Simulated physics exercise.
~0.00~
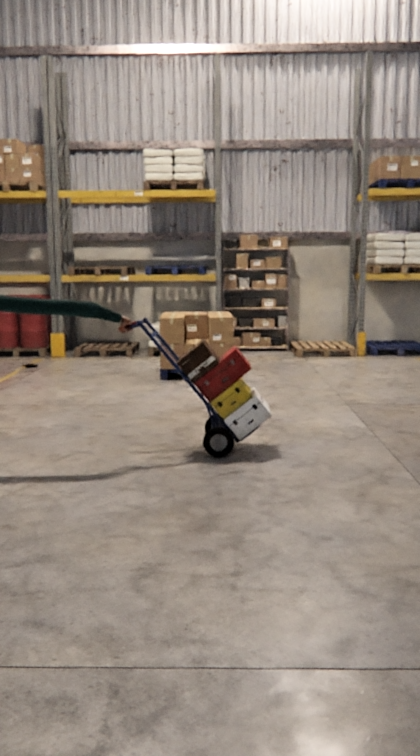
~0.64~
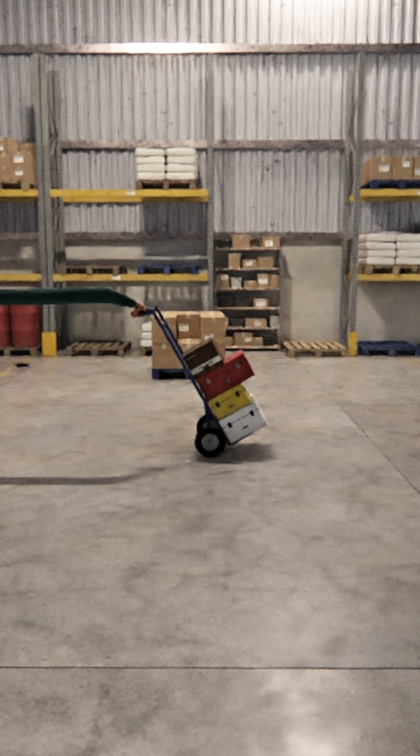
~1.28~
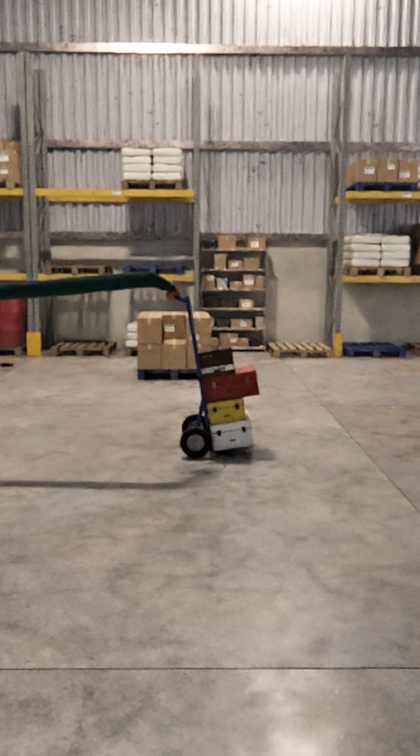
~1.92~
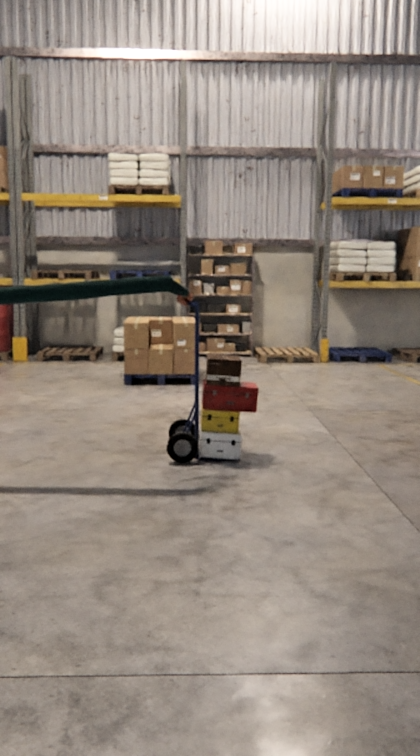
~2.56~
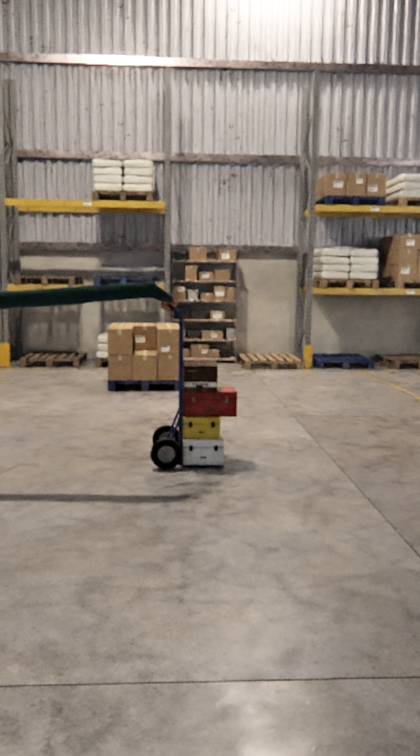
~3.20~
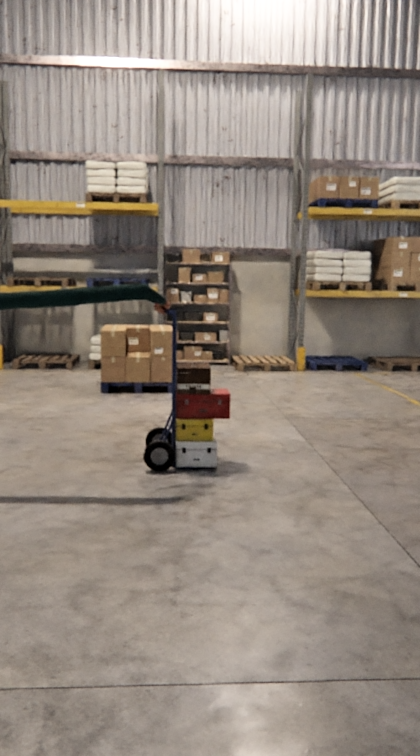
A blue hand truck with black wheels leans back to the left on the concrete floor of a warehouse, seen from the side, carrying a stack of four boxes. A white toolbox is at the bottom, with a yellow one, a red one and a dark brown box above it. Behind stand tall shelves and a pallet of cardboard boxes. A long green-sleeved arm reaches in from the left, holds the handle and tips the truck upright while the view pans slightly right. The stack straightens with it, and finally everything stands still, all four still piled in order.
